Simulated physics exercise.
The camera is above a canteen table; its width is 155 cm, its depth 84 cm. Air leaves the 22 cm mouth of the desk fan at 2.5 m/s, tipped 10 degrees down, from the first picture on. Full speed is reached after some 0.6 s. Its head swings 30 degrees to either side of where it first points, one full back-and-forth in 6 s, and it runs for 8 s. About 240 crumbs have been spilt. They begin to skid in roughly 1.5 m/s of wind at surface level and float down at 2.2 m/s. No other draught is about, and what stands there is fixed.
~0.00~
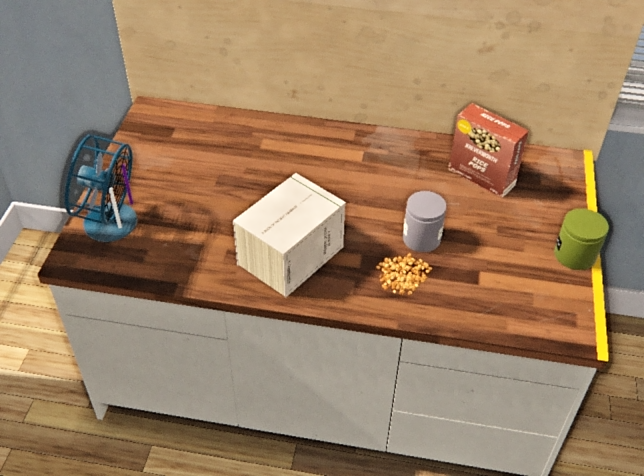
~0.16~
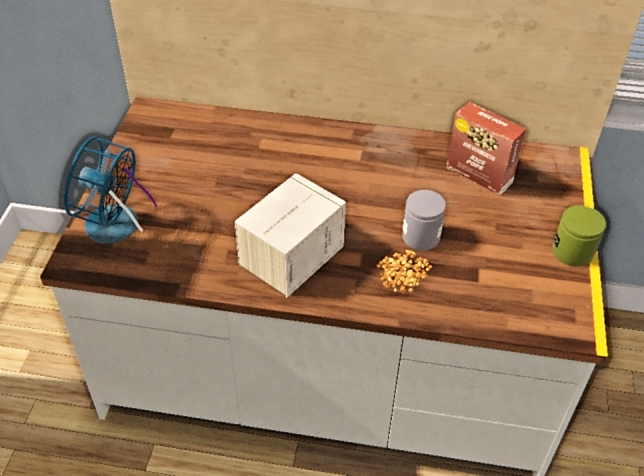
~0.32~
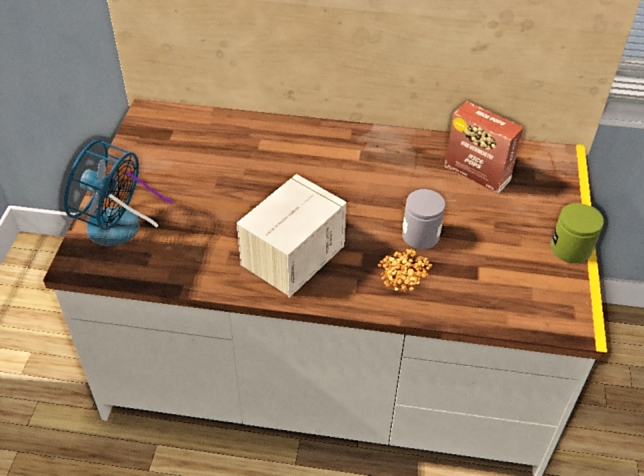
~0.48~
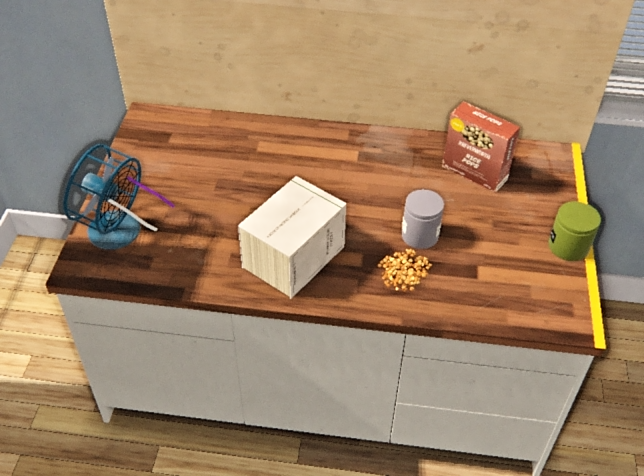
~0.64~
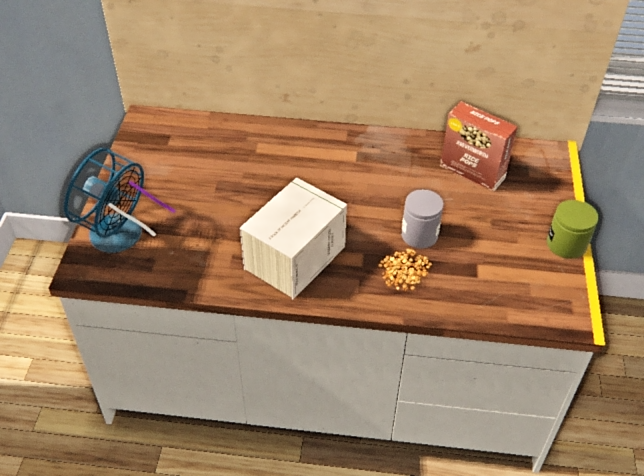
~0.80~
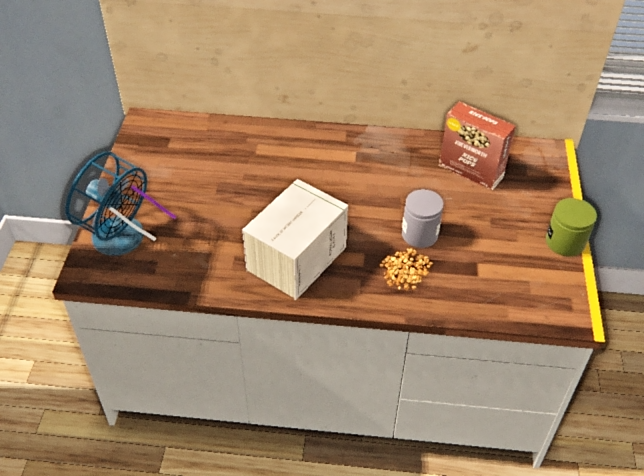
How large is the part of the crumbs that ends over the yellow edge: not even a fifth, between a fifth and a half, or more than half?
The share over the yellow edge is not even a fifth.
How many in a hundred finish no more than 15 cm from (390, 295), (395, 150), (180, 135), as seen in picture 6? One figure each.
In turn about 80 %, 0 %, 0 %.
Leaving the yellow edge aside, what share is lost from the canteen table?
Near 0 %.
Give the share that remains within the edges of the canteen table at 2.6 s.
Some 100 per cent.
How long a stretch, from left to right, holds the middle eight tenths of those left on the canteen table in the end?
Roughly 10 cm.
After 1.6 s, 100 % are still on the top, 0 % are over the yellow edge; the middle of those left on the top is near (405, 270).
After 2.6 s, 100 % are still on the top, 0 % are over the yellow edge; the middle of those left on the top is near (405, 270).
After 4.4 s, 100 % are still on the top, 0 % are over the yellow edge; the middle of those left on the top is near (405, 270).
After 8.0 s, at the end, 0 % are over the yellow edge; the middle of those left on the top is near (405, 270).
